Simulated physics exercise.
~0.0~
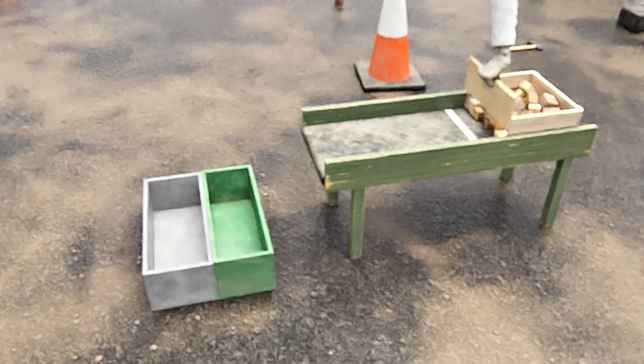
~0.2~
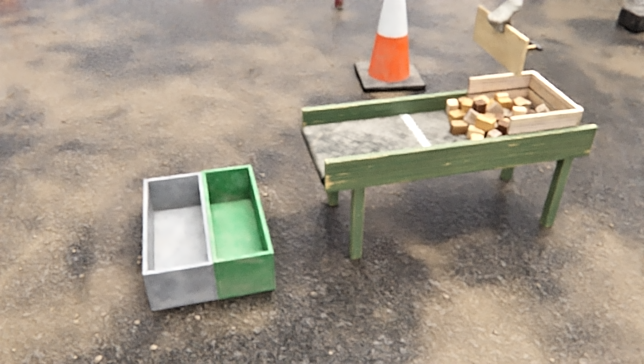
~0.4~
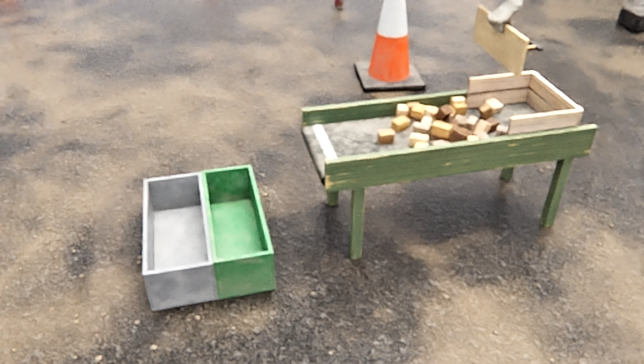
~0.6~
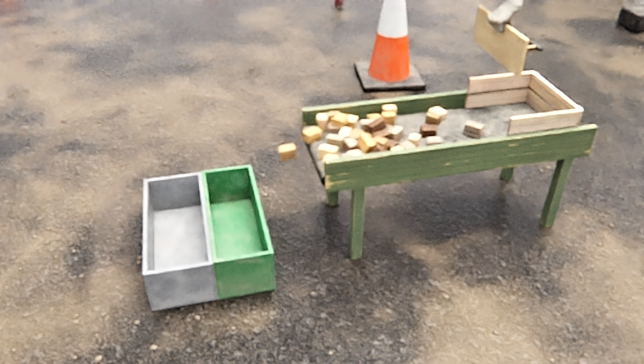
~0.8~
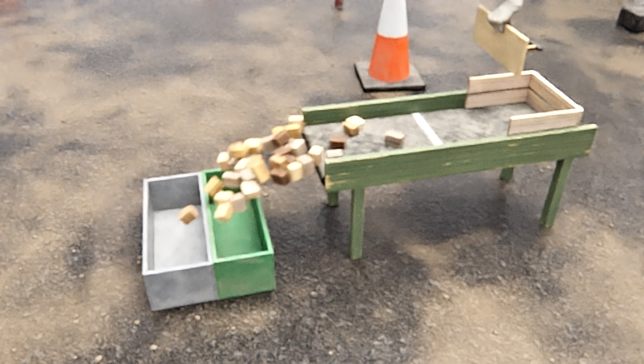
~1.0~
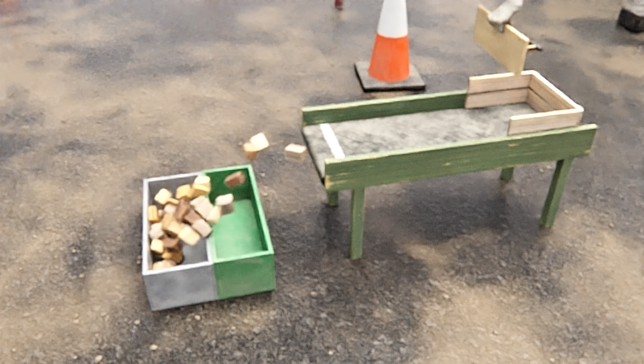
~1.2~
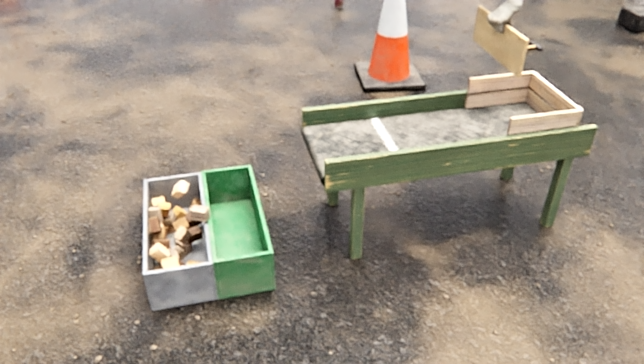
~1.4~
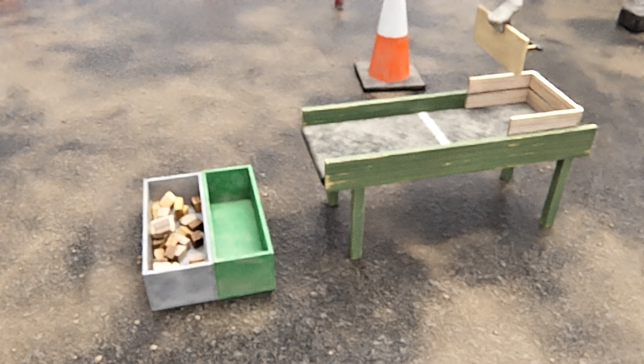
On wet, patchy asphalt seen from above at an angle, a green-sided conveyor belt on legs stands at the right, with an orange and white cone behind it. A wooden pen of blocks sits at its right end, while a joined grey box and green bin rest on the ground at left. A gloved hand lifts the pen's gate, and the blocks ride left along the grey belt, spreading out. They fly off the end in a loose cluster, pass over the green bin and tumble into the grey box. All settle there, leaving the green bin empty.
